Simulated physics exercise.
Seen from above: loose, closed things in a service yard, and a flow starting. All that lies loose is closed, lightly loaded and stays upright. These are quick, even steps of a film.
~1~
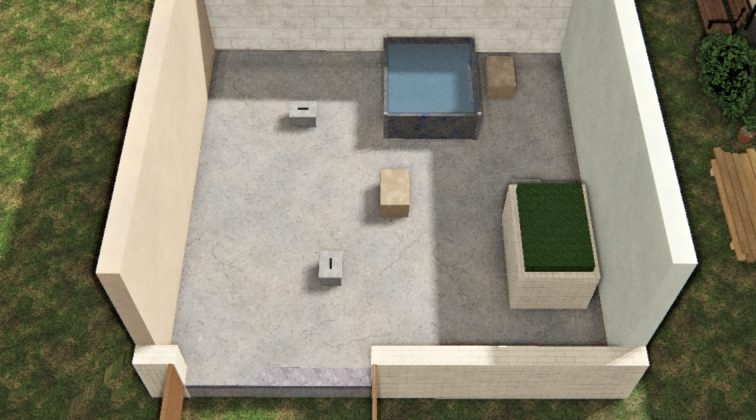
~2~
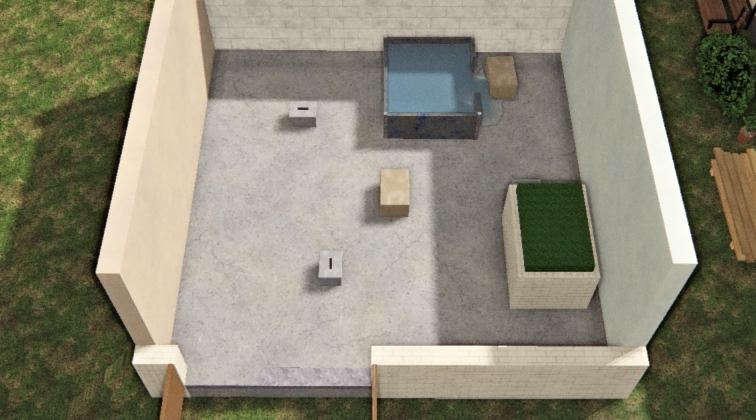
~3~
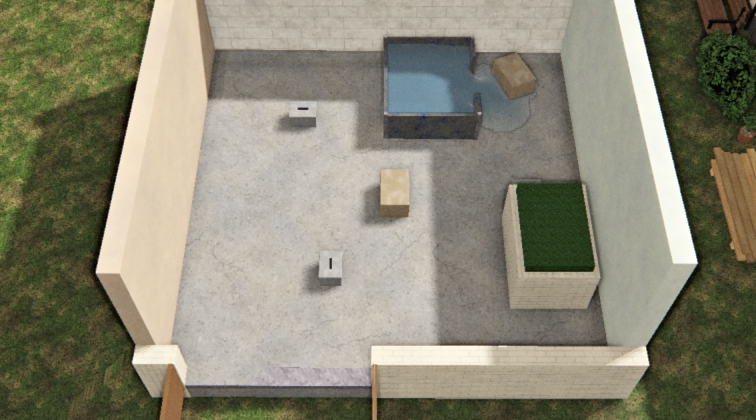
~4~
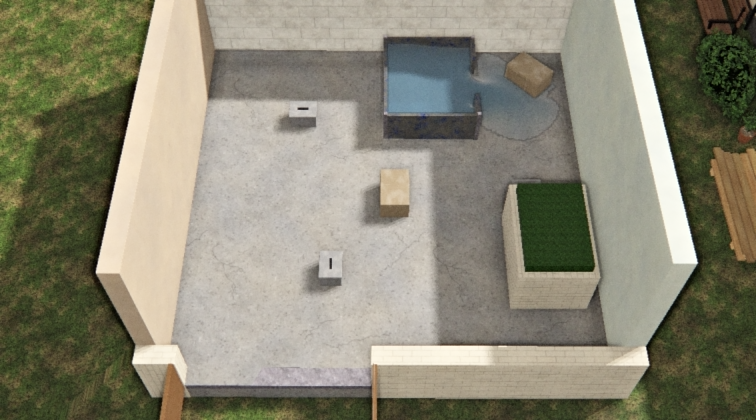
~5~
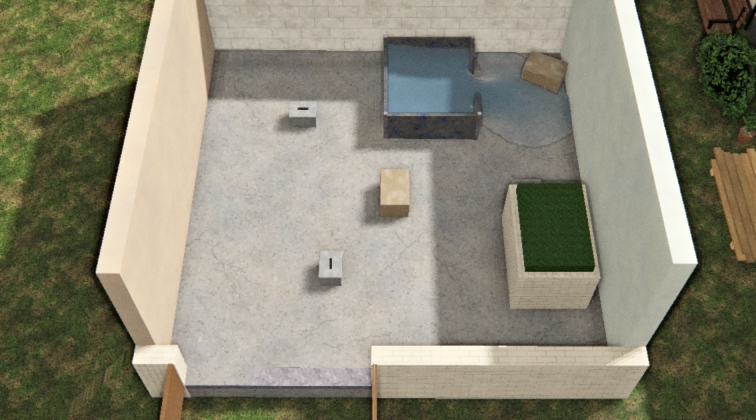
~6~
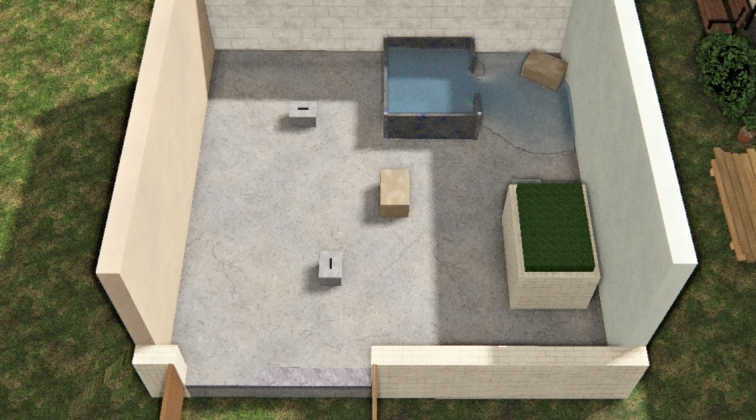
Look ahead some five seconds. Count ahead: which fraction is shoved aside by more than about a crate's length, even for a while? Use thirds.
It is from one to two thirds.
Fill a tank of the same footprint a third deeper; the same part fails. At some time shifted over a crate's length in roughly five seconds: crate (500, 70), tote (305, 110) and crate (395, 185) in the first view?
In turn: Swept aside, never so far, yes.
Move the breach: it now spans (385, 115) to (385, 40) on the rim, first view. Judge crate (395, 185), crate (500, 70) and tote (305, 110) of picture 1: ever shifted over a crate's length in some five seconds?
One after the other: Never so far, short of that, pushed that far.
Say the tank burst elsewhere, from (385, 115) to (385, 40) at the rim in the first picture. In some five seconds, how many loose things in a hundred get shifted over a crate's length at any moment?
Some 40 per cent.
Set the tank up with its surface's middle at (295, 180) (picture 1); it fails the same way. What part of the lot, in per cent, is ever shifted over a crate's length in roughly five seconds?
Near 40 in a hundred.
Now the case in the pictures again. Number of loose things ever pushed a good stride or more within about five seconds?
2 of them.
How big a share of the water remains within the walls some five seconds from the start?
About 100 per cent.
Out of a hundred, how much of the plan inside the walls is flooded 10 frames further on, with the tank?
Roughly 20 per cent.
A moment on, 1 of 5 are well off their spots; 1 afloat.
Next, 1 of 5 are well off their spots; 1 afloat.
Later, 1 of 5 are well off their spots; 1 afloat.
In the end, 1 of 5 are well off their spots, and 2 have been at some point; 1 afloat.
